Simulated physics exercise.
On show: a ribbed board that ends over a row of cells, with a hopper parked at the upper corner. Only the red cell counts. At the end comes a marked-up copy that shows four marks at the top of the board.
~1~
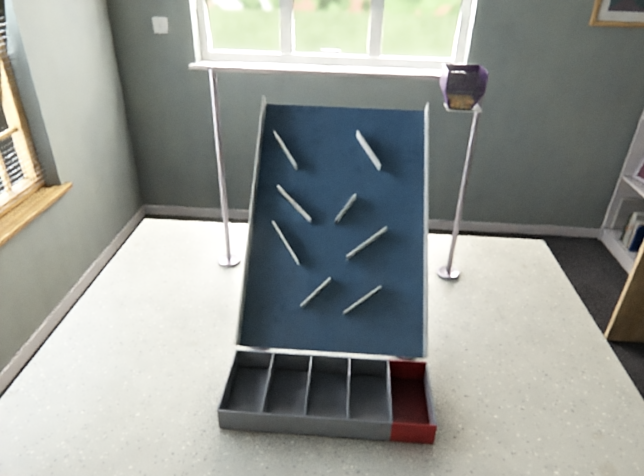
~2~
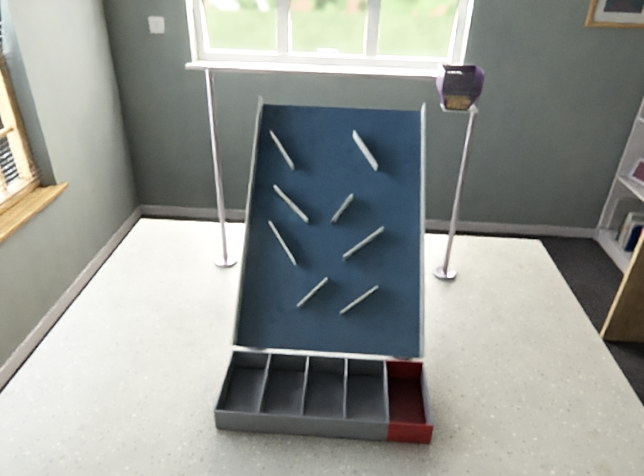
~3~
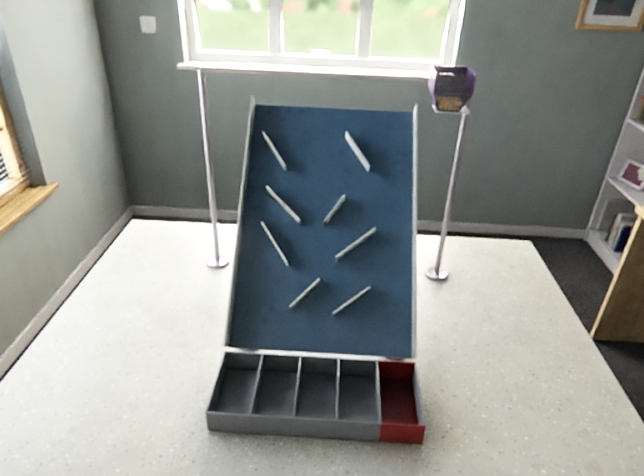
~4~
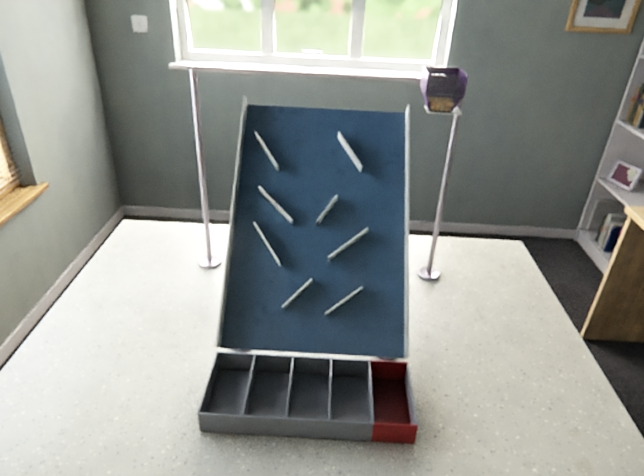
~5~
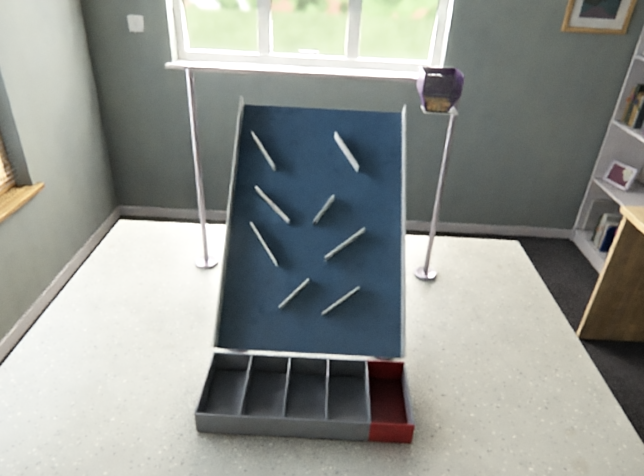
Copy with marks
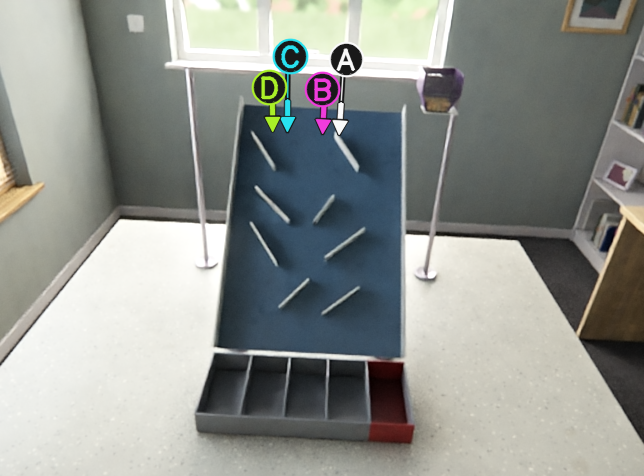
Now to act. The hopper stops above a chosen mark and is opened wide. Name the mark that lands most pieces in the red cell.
Mark A.
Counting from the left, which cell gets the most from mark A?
The fifth from the left.
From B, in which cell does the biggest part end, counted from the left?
The first.
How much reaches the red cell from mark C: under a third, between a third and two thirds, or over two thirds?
Mark C gives under a third.
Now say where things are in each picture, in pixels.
In the first frame, hopper at (459, 102), dried chickpeas, door shut.
In the second frame, ribs (271, 131) to (293, 165), (354, 130) to (377, 166), (274, 186) to (307, 219).
In the third frame, ribs (325, 220) to (345, 195), (262, 222) to (287, 263), (336, 257) to (376, 228).
In the fourth frame, ribs (282, 307) to (312, 279), (326, 313) to (363, 287).
In the fifth frame, red cell at (391, 432), number 5 of 5 from the left.
On the marked copy, mark A meets the board at (339, 129); mark B meets the board at (322, 128); mark C meets the board at (287, 126); mark D meets the board at (272, 126).
For mark A, about two thirds in the red cell, about a third in other cells, a stray few outside the box.
For mark B, a small part in the red cell, nearly all in other cells.
For mark C, none in the red cell, all in other cells.
For mark D, none in the red cell, all in other cells.
